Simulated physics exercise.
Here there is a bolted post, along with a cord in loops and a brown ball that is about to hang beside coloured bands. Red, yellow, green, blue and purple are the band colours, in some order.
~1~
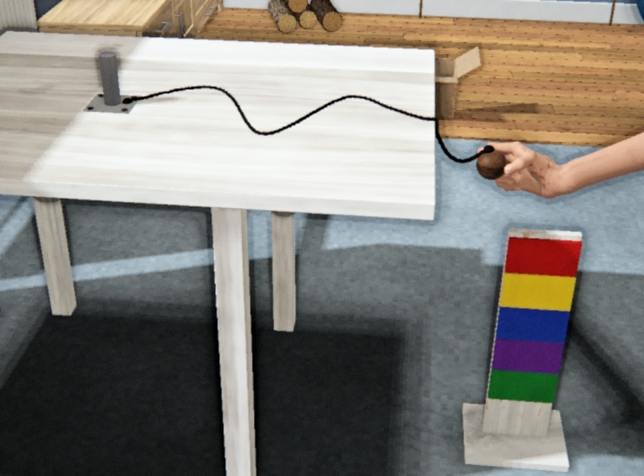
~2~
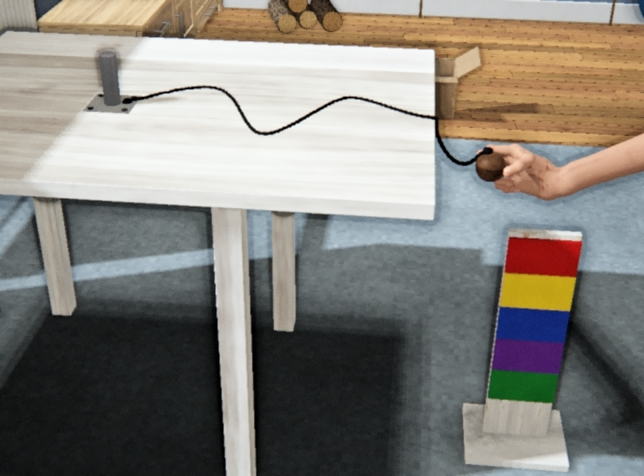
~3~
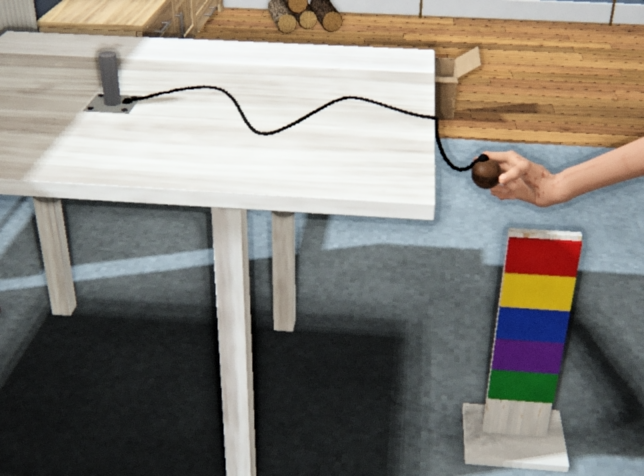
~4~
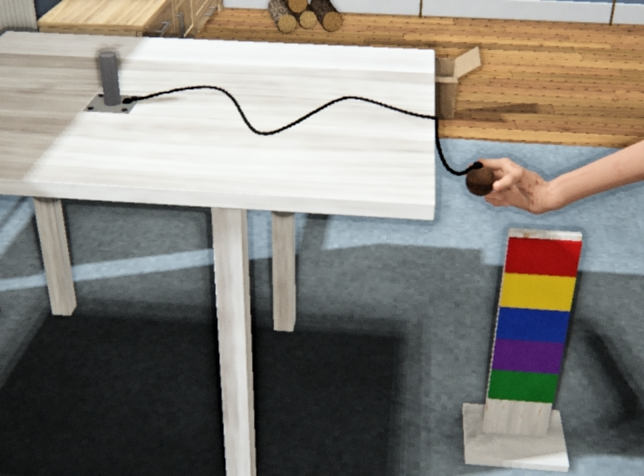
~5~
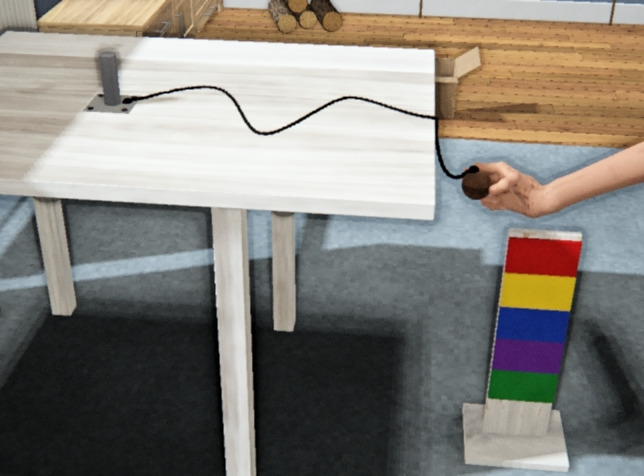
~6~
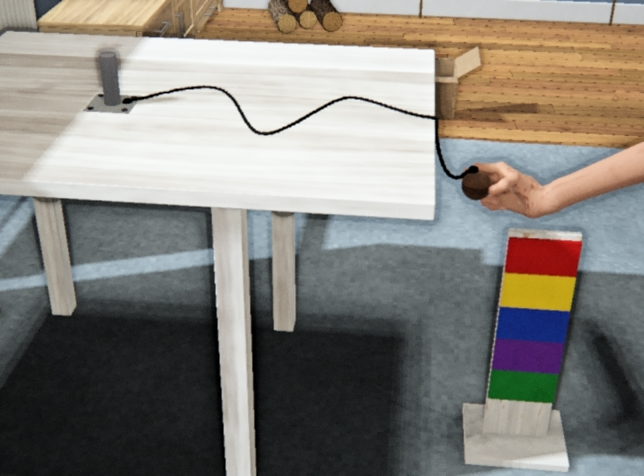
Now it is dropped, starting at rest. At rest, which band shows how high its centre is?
The purple band shows it.
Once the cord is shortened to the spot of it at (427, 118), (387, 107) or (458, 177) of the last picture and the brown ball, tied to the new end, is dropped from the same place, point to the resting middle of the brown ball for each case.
Try by try, the places come out as (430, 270), (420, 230) and (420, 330).
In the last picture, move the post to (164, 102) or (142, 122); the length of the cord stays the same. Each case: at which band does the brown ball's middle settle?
Case by case: Green, then green.
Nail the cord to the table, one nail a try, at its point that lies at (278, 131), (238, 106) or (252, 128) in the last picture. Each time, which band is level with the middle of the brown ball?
Yellow, then blue, then yellow.
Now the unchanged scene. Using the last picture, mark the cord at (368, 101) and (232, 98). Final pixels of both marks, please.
They finish close to (429, 194) and close to (257, 112).
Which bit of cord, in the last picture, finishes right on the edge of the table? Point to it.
You'll find it somewhere around (316, 112).
A little later, ball near (441, 343); level with purple.
Next, ball near (402, 340); level with purple.
When it is over, ball near (416, 343); level with purple. Its centre hangs level with the purple band.
